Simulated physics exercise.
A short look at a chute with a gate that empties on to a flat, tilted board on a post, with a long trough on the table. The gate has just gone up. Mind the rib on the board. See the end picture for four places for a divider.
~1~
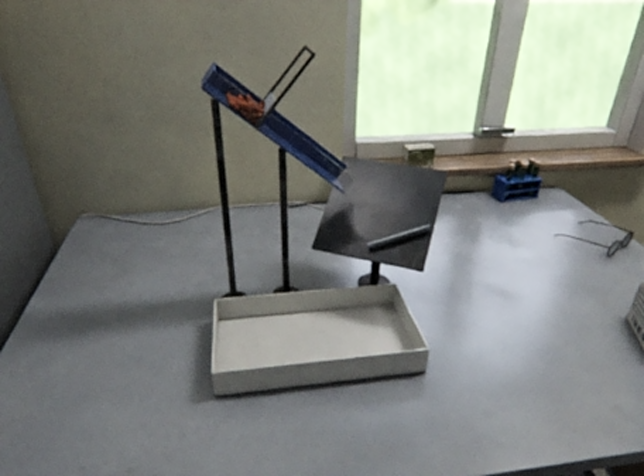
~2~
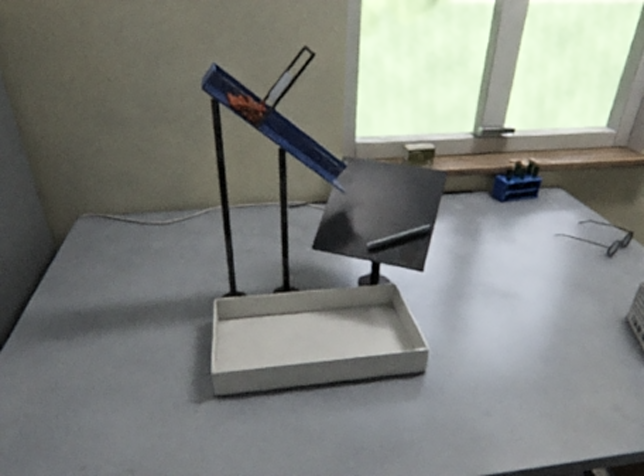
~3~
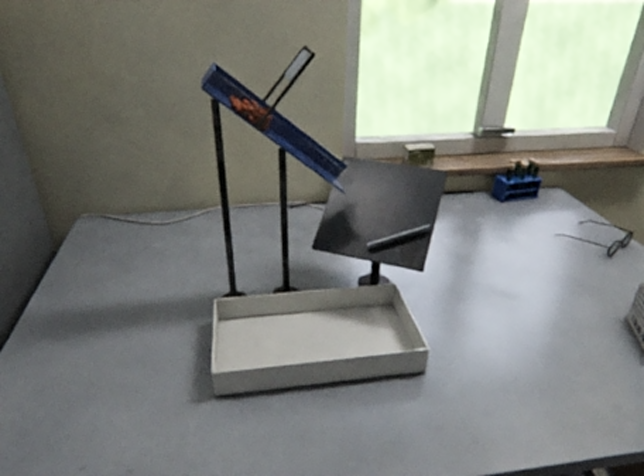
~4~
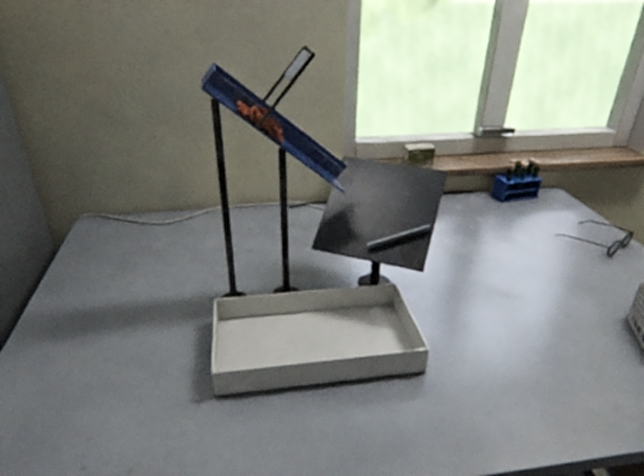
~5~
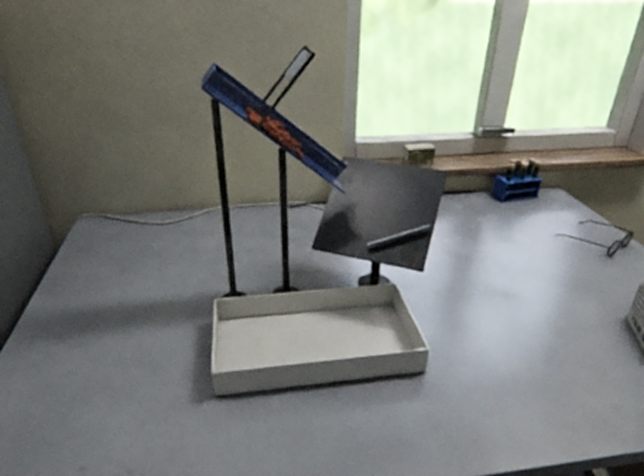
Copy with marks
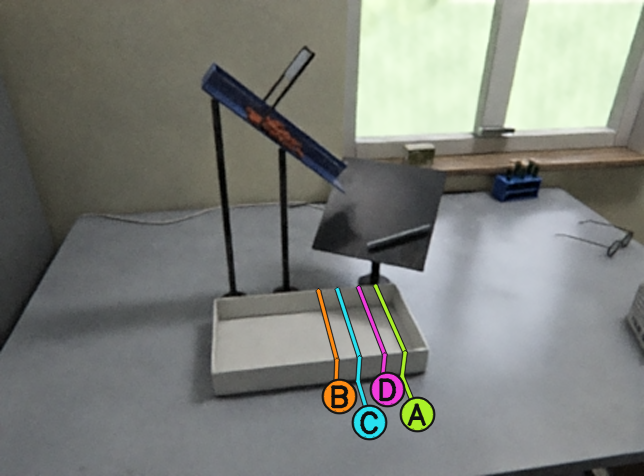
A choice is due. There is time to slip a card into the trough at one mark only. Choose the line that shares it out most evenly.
The answer is line C.
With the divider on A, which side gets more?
The left side.
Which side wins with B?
More lands on the right.
On the marked copy, line A crosses the front rim at (404, 351); line B crosses the front rim at (336, 359); line C crosses the front rim at (359, 356); line D crosses the front rim at (384, 354).
With A, of what is caught, nearly all on the left of the divider, a stray few on the right.
With B, of what is caught, a stray few on the left of the divider, nearly all on the right.
With C, of what is caught, about half on the left of the divider, about half on the right.
With D, of what is caught, nearly all on the left of the divider, a small part on the right.
